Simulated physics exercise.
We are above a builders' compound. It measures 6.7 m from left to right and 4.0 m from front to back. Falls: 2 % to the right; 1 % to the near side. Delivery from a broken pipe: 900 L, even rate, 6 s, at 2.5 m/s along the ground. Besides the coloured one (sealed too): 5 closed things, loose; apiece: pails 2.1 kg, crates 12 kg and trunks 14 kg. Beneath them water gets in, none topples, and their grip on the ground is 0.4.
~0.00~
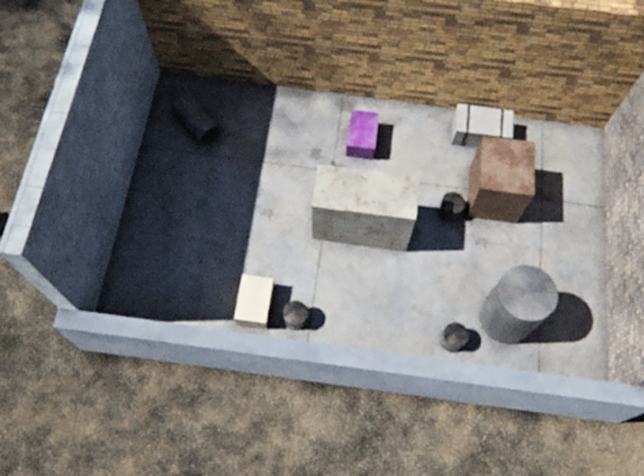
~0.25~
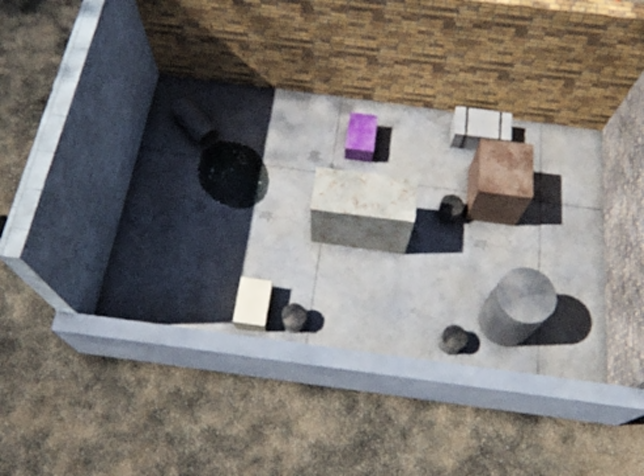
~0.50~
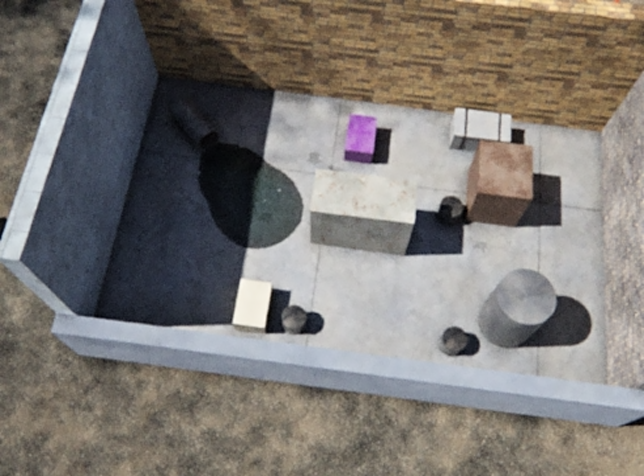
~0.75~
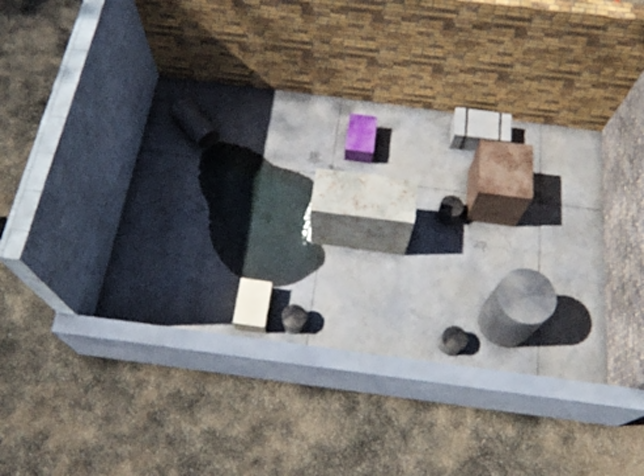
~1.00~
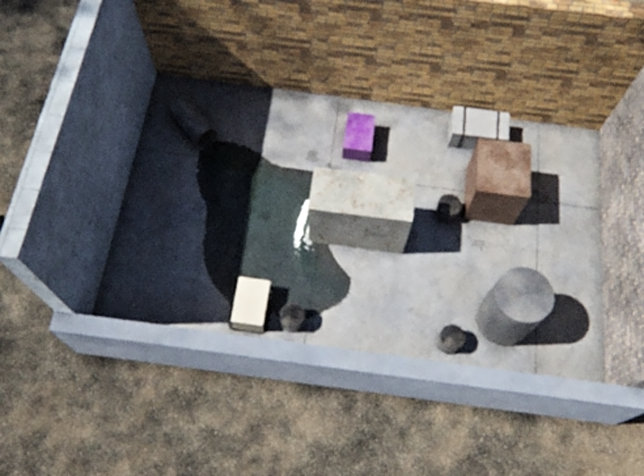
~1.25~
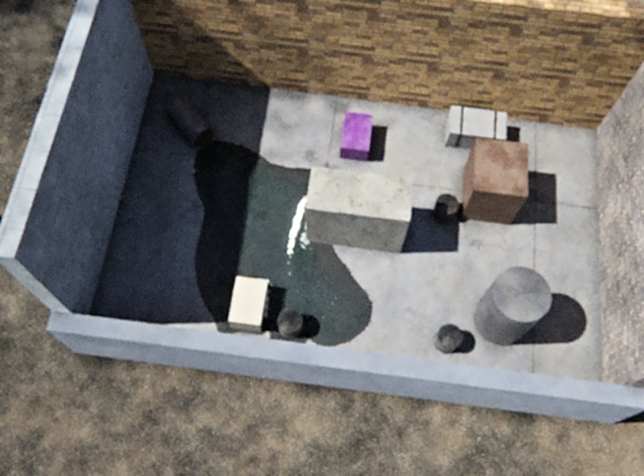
Dark water spreads across the floor of a walled concrete yard, seen from high above. A purple crate sits near the brick back wall, a large pale block mid-yard, a reddish-brown box and grey cylinder to the right, and a cream box at front left. Appearing near a dark pipe in the left shade, the water reaches the pale block, then surrounds the cream box, while the camera drifts very slightly.
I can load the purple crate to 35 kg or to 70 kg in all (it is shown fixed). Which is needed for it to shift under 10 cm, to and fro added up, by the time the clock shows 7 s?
I expect that the lower weight is enough.
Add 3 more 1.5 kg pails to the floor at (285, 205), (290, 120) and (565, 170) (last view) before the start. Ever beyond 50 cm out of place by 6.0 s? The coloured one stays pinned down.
One by one they come out larger, lesser, lesser.
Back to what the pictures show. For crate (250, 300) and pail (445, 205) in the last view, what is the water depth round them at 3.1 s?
9 and 2 cm.
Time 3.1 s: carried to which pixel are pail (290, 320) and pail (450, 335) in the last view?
Somewhere around (317, 331) and (467, 316).
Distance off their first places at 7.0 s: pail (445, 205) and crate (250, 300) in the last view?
The first is off by 140 cm, the second by 100 cm.
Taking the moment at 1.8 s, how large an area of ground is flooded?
Close to 7.0 m2, I'd say.
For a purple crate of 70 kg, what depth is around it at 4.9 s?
0 cm, roughly.
After 1.8 s the purple crate would be 0 cm from its start with 35 kg and 0 cm from its start with 70 kg; 0 cm of water round it then.
After 3.1 s the purple crate would be 0 cm from its start with 35 kg and 0 cm from its start with 70 kg; 0 cm of water round it then.
After 4.9 s the purple crate would be 0 cm from its start with 35 kg and 0 cm from its start with 70 kg; 0 cm of water round it then.
After 7.0 s the purple crate would be 0 cm from its start with 35 kg and 0 cm from its start with 70 kg; 0 cm of water round it then.
